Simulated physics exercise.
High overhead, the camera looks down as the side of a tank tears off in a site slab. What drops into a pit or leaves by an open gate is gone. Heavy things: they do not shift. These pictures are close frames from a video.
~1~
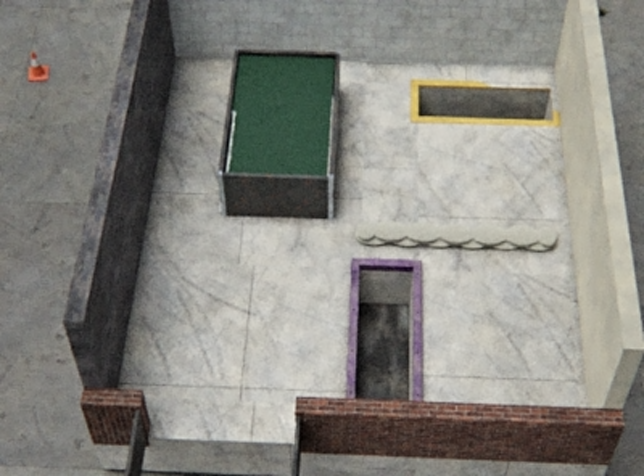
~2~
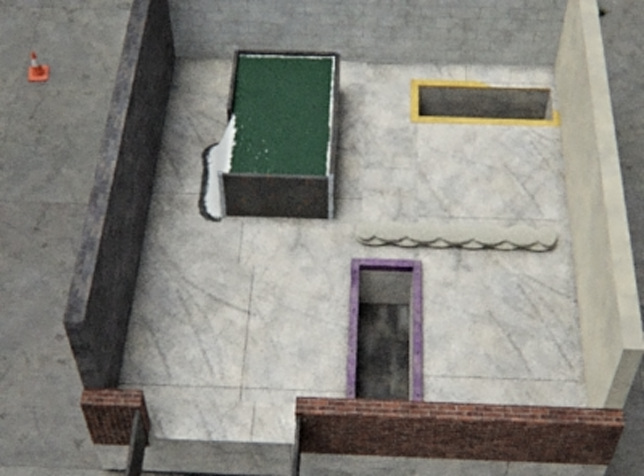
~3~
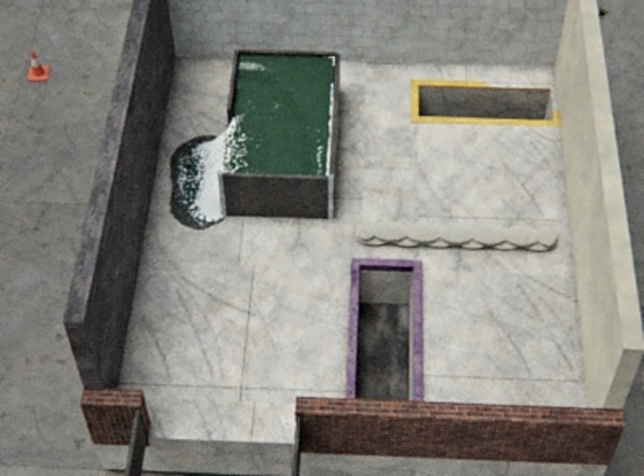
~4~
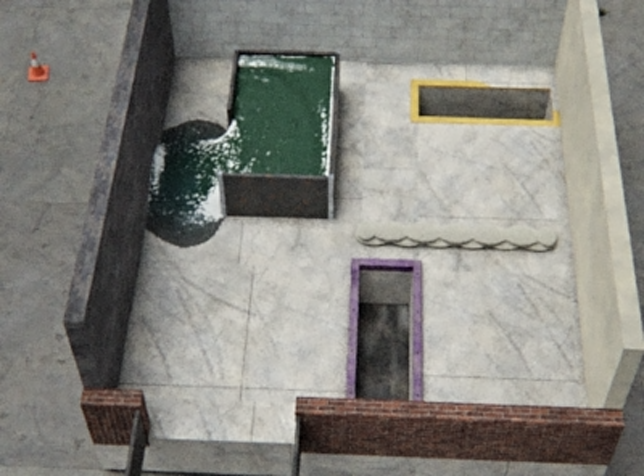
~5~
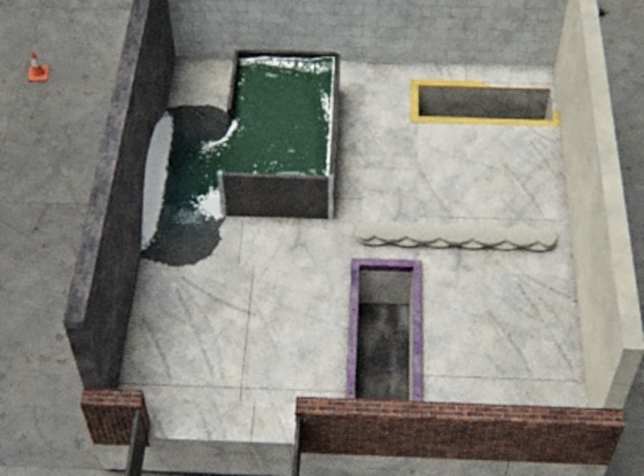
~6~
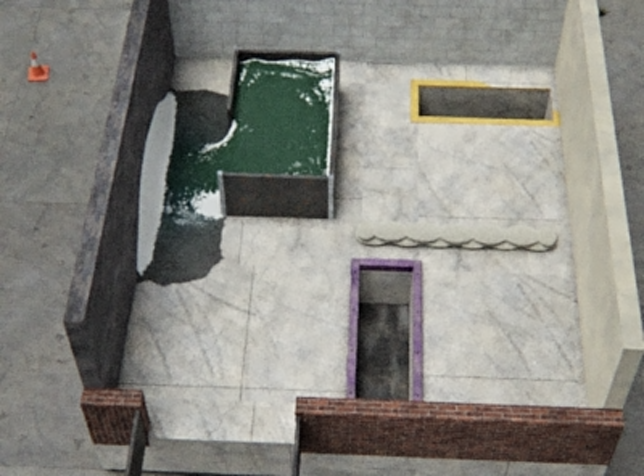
At the start, a tank of still green liquid sits inside a walled slab with purple- and yellow-rimmed pits. Liquid then bursts from the tank's left side, foaming white, and spreads over the floor to the left wall, where it widens along the base both toward and away from the viewer.
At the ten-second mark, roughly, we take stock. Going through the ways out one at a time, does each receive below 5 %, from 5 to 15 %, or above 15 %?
One at a time: The gate receives above 15 %, the purple pit receives below 5 %, the yellow pit receives above 15 %.
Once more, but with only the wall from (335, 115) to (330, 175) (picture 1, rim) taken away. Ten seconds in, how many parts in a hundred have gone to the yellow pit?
Roughly 55 per cent goes to the yellow pit.
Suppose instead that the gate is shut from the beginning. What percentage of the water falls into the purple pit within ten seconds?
Purple 8 %.
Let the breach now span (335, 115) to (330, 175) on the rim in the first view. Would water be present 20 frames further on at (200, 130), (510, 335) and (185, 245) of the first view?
The first would be still unwetted, the second drenched and the third still unwetted.
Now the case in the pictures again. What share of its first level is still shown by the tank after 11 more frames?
I make it 44 per cent.
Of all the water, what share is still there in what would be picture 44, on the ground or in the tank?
Around 62 percent.
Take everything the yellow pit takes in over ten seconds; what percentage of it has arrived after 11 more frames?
My estimate: Close to 0 per cent.
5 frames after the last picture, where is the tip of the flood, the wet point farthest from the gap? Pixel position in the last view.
Best guess: Near (115, 407).
A moment on, water covers 20 % of the floor; the gate 0 %, the purple pit 0 %, the yellow pit 0 %.
Next, water covers 35 % of the floor; the gate 3 %, the purple pit 0 %, the yellow pit 0 %.
Then, water covers 45 % of the floor; the gate 14 %, the purple pit 0 %, the yellow pit 2 %.
Later, water covers 50 % of the floor; the gate 28 %, the purple pit 0 %, the yellow pit 10 %.
In the end, water covers 70 % of the floor; the gate 40 %, the purple pit 0 %, the yellow pit 17 %.
